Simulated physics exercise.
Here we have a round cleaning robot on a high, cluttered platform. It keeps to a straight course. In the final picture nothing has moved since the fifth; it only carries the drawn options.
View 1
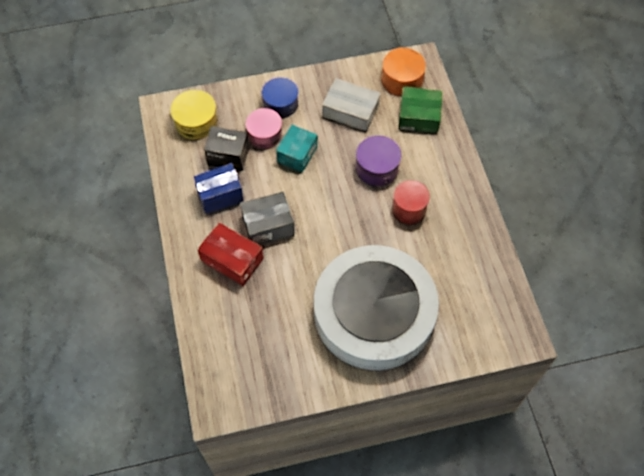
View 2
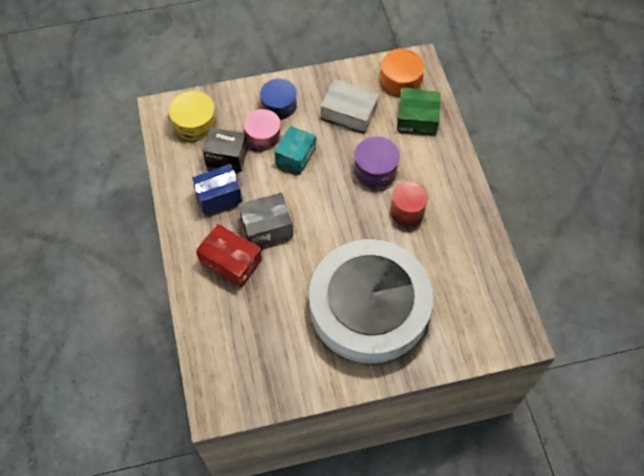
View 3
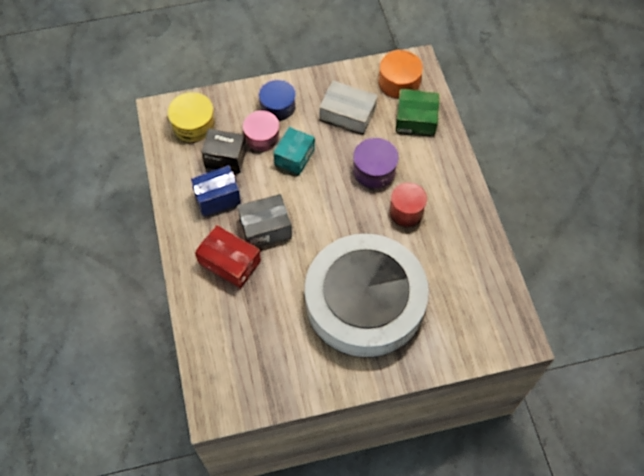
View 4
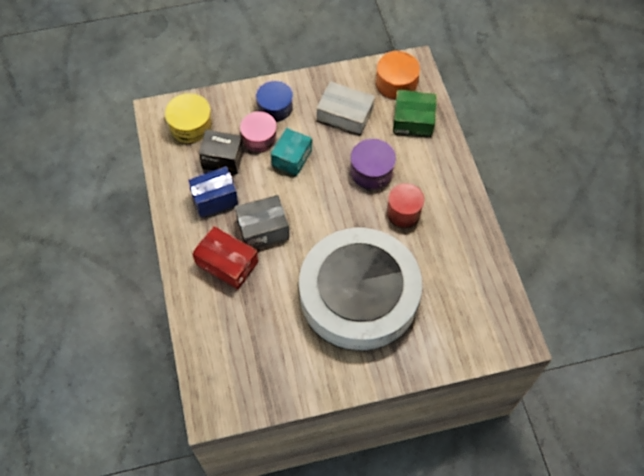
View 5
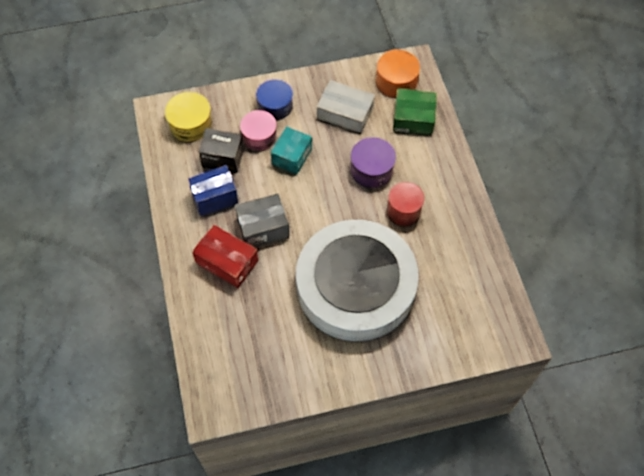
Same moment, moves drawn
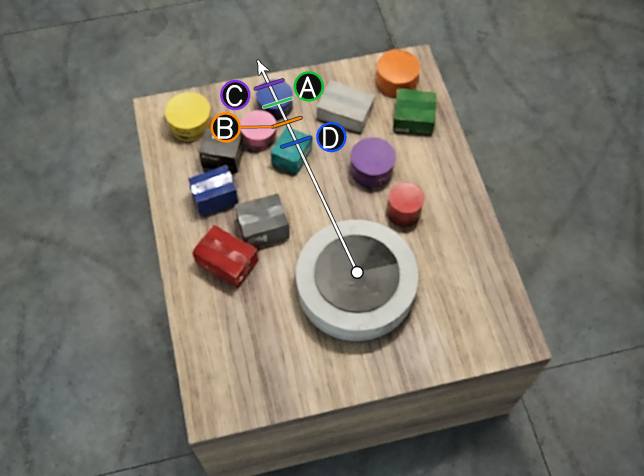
We see a round grey cleaning robot on a wooden platform cluttered with small colourful boxes and canisters; it moves slowly a short way up and to the left in a straight line, while the other objects stay in place.
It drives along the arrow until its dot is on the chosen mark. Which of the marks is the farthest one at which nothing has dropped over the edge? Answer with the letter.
Up to mark D.
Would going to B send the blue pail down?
Yes.
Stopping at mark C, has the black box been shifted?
Yes.
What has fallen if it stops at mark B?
The blue pail goes over.
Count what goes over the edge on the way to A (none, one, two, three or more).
In all, two.
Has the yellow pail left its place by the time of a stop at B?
By then, no.
On the marked copy, A at (278, 103); B at (287, 122); C at (269, 85); D at (296, 142); the arrow from (357, 272) to (258, 61); the white dot at (357, 272).
Following D. Soon after the start, robot (333, 229); grey parcel (251, 214); orange canister (398, 74).
Later, robot (311, 182); blue box (196, 189); pink pail (249, 121).
In the end, robot (296, 151); blue pail (266, 76); blue box (192, 190); nothing has fallen.
As for the rest, A drops the turquoise parcel and blue pail; B drops the blue pail; C drops the turquoise parcel and blue pail.
